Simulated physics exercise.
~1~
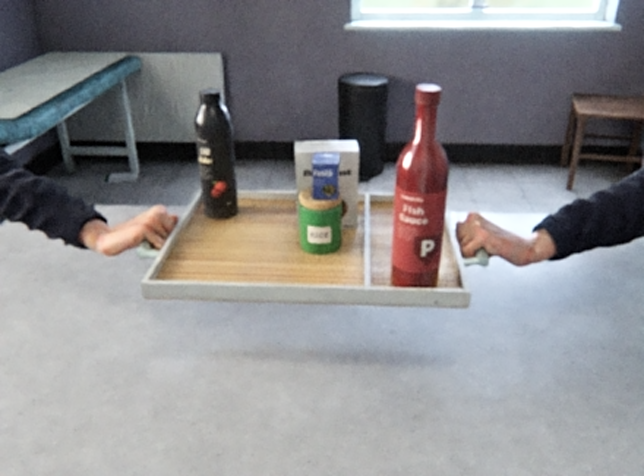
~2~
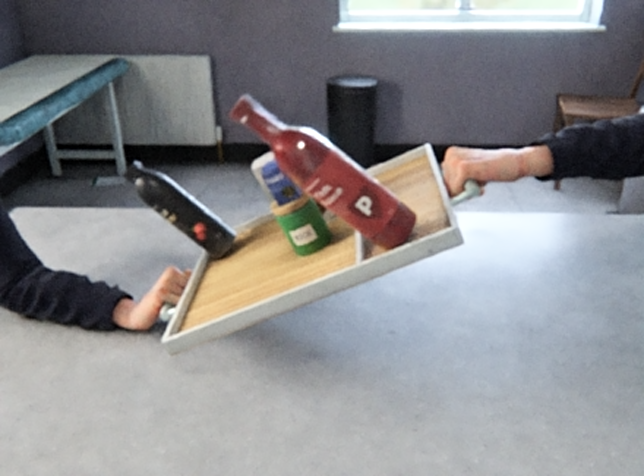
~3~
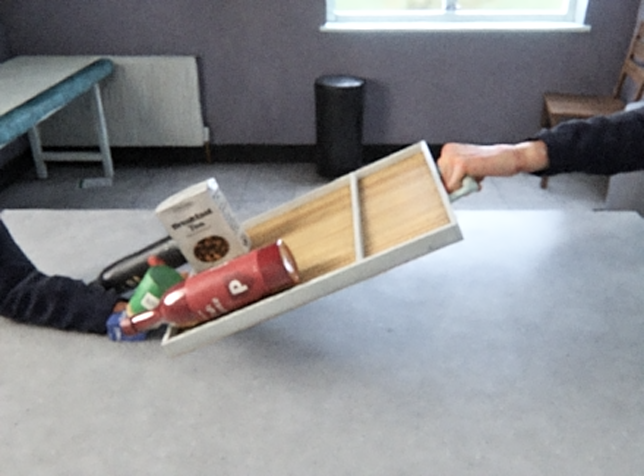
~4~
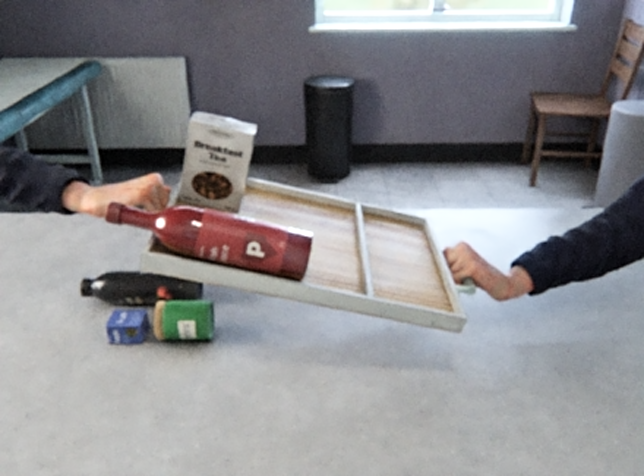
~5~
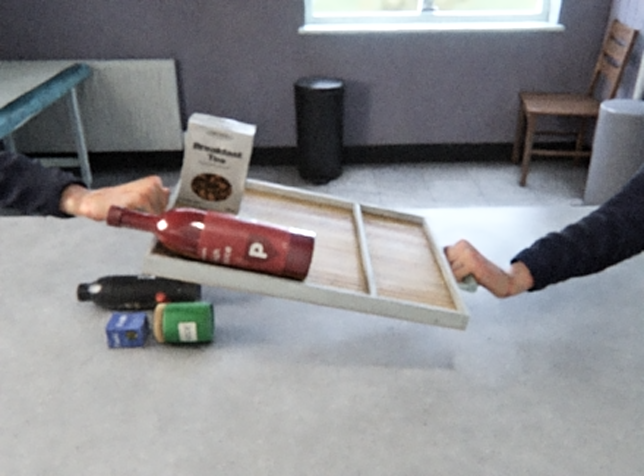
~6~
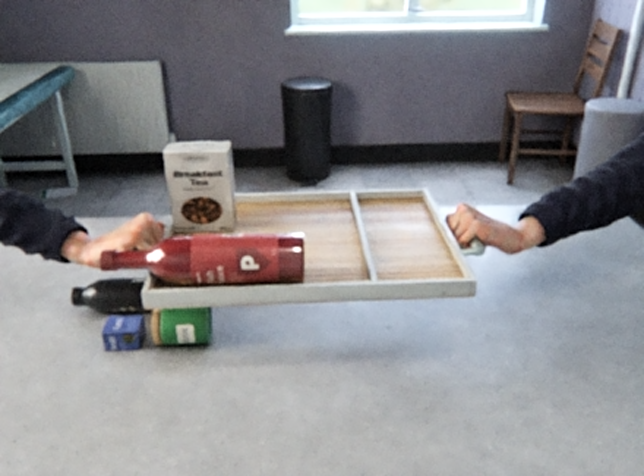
At the start, two hands hold a wooden tray level, carrying an upright black bottle, green jar, blue carton, white packet and red bottle. The left side dips steeply, and everything leans and slides left. The red bottle topples and piles up with the others at the low edge, while the white packet leans. The black bottle, jar and carton end up on the grey surface below, as the tray tips the other way, right side down. Finally the hands level the tray, with the red bottle lying on it and the white packet standing at the left.
